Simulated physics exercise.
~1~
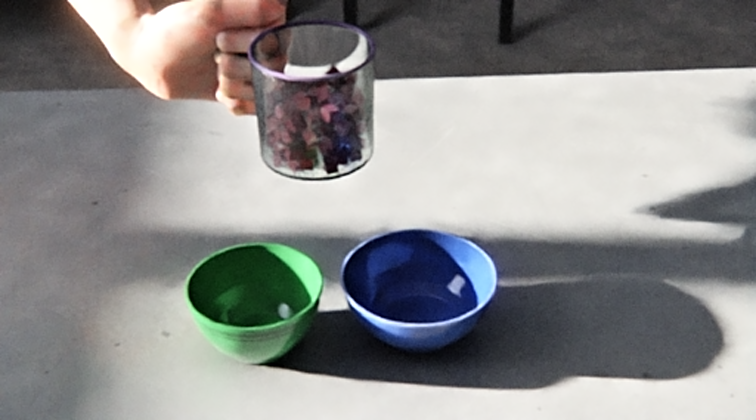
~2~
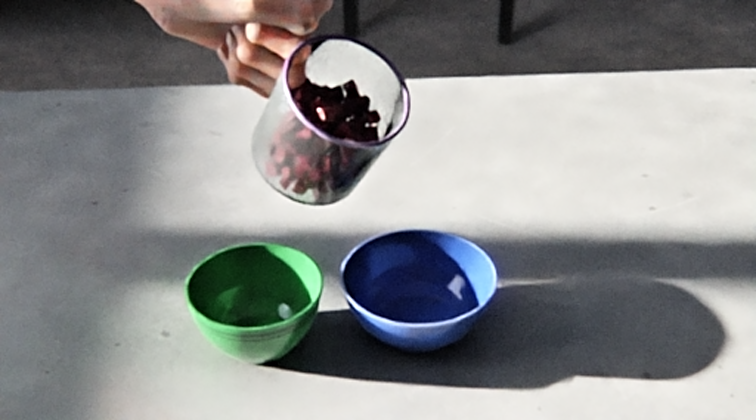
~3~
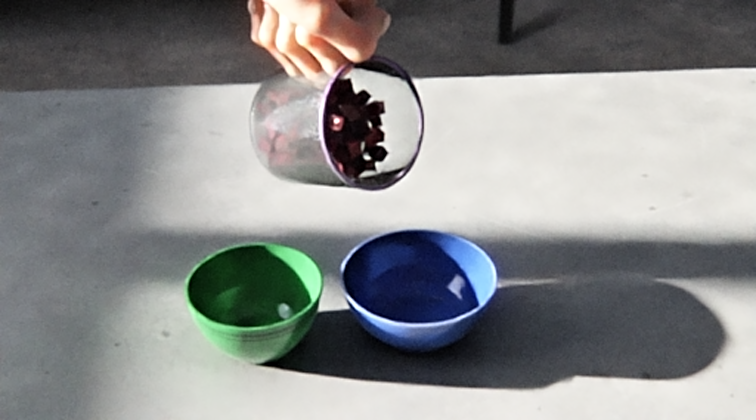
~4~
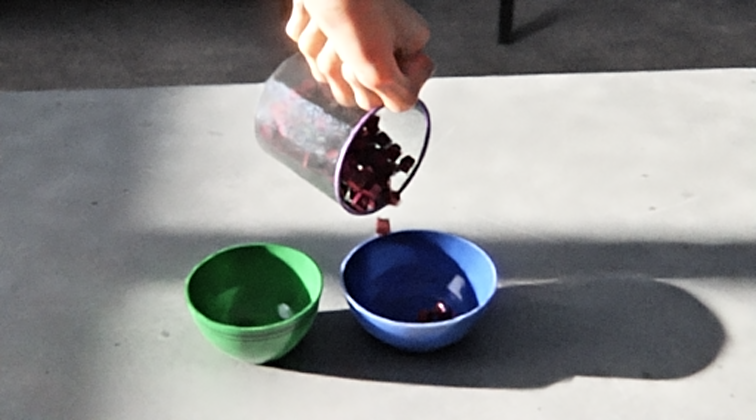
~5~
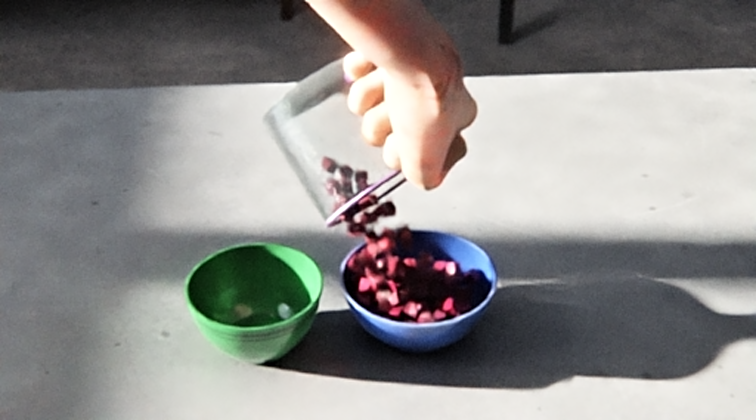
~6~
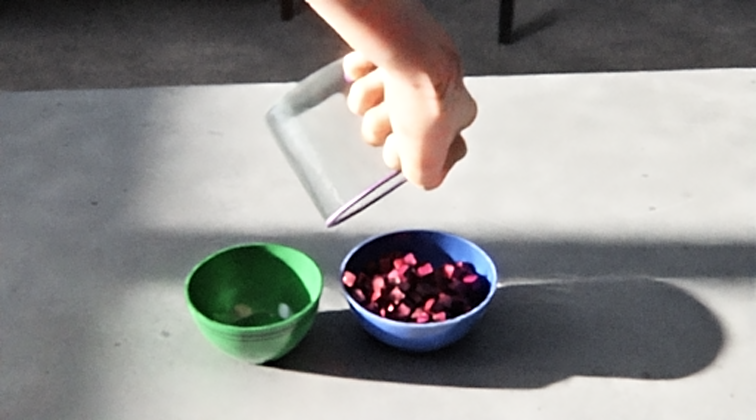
At the start, a hand holds a clear cup of dark red beetroot cubes upright above a table, where a green bowl sits to the left of a blue bowl. The hand tips the cup to the right, and the cubes slide toward its rim. As the cup tilts further, the first few cubes drop into the blue bowl. The hand keeps turning the cup until its mouth points downward, and the rest tumble out in a stream. By the end, the emptied cup is still held above the bowls, the blue bowl holds the cubes, and the green bowl remains empty.
